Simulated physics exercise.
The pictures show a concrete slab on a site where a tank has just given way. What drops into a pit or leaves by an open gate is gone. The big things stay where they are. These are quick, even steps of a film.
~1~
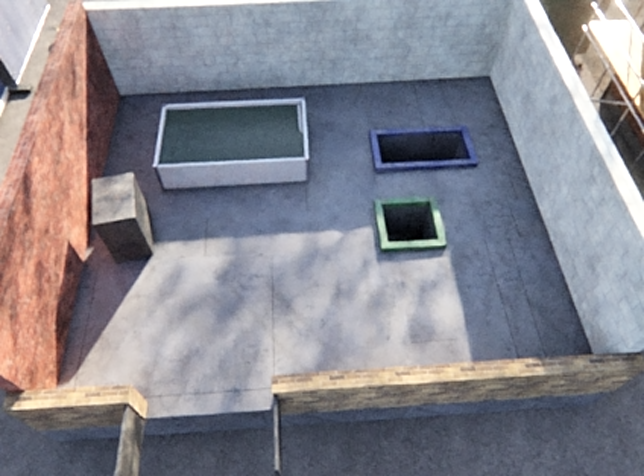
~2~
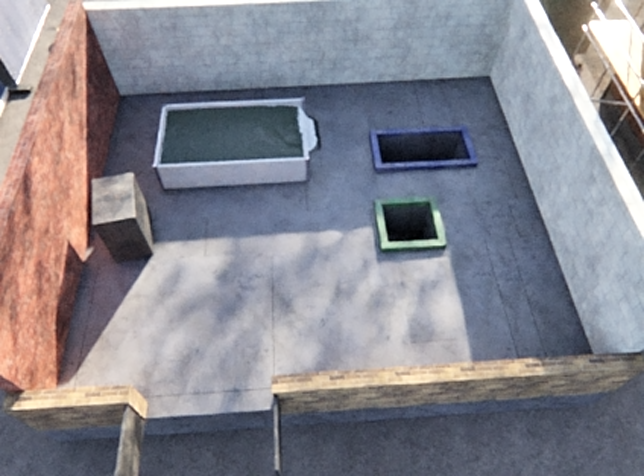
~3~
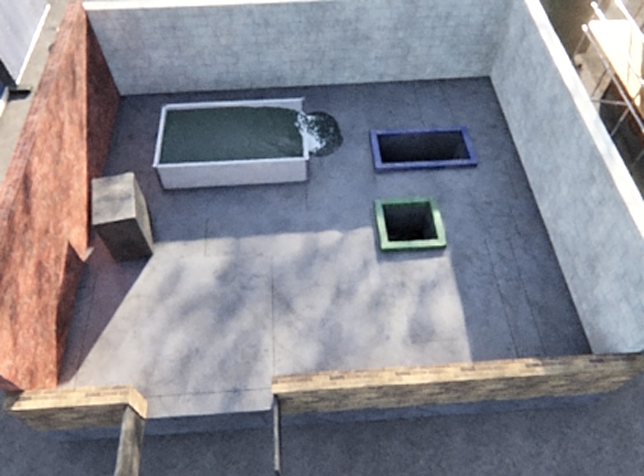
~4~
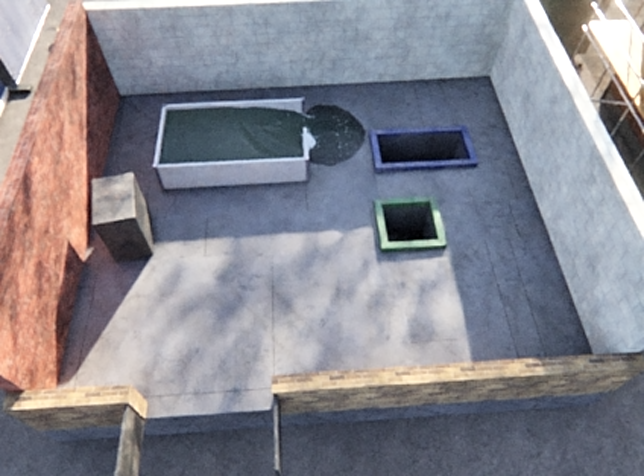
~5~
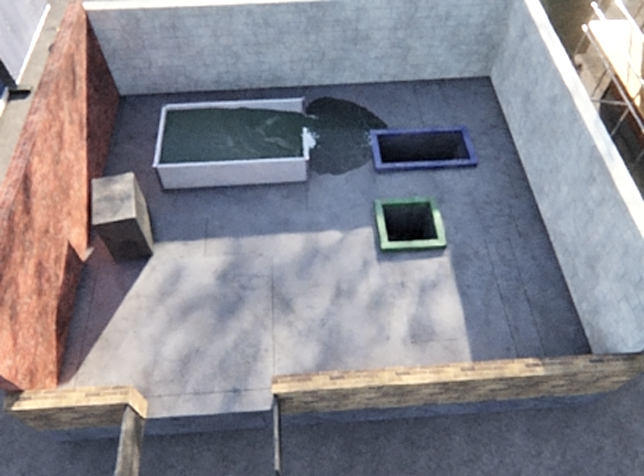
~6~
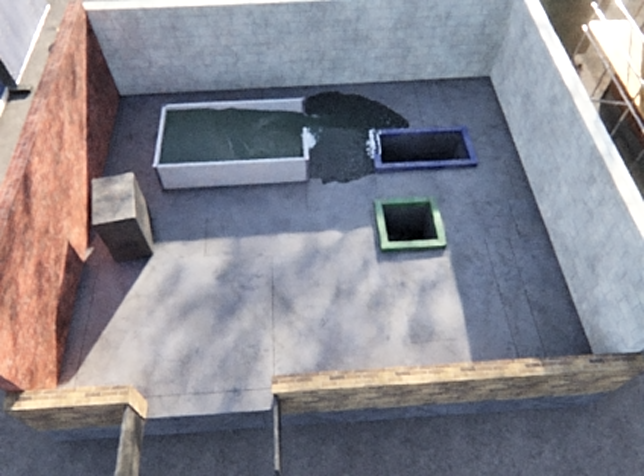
Dark water burst from the right end of a white-walled tank on a walled concrete slab, spread rightward across the floor, then reached the blue-rimmed pit and fanned out along its far side.
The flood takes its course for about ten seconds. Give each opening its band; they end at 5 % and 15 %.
The gate takes not even 5 %; the blue pit takes from 5 to 15 %; the green pit takes not even 5 %.
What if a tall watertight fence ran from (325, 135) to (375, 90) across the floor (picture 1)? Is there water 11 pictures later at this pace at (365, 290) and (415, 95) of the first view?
In that order: Clear, covered.
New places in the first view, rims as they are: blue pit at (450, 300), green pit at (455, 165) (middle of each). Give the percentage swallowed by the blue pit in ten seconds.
In per cent: Blue 0.
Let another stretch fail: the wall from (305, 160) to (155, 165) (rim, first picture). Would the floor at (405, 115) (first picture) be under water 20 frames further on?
Answer: Not flooded.
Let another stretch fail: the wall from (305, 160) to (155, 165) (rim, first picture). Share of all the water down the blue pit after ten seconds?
Roughly, in per cent: Blue 0.
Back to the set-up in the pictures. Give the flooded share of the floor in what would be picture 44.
Close to 40 %.
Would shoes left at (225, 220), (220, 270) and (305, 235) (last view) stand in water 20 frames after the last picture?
In turn: No water, free of water, covered.
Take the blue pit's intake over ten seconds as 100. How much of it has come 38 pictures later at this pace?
Roughly 95 per cent.
A moment on, water covers 15 % of the floor; the gate 0 %, the blue pit 1 %, the green pit 0 %.
Next, water covers 20 % of the floor; the gate 0 %, the blue pit 3 %, the green pit 0 %.
Then, water covers 25 % of the floor; the gate 0 %, the blue pit 5 %, the green pit 0 %.
Later, water covers 40 % of the floor; the gate 0 %, the blue pit 6 %, the green pit 0 %.
In the end, water covers 60 % of the floor; the gate 1 %, the blue pit 7 %, the green pit 0 %.
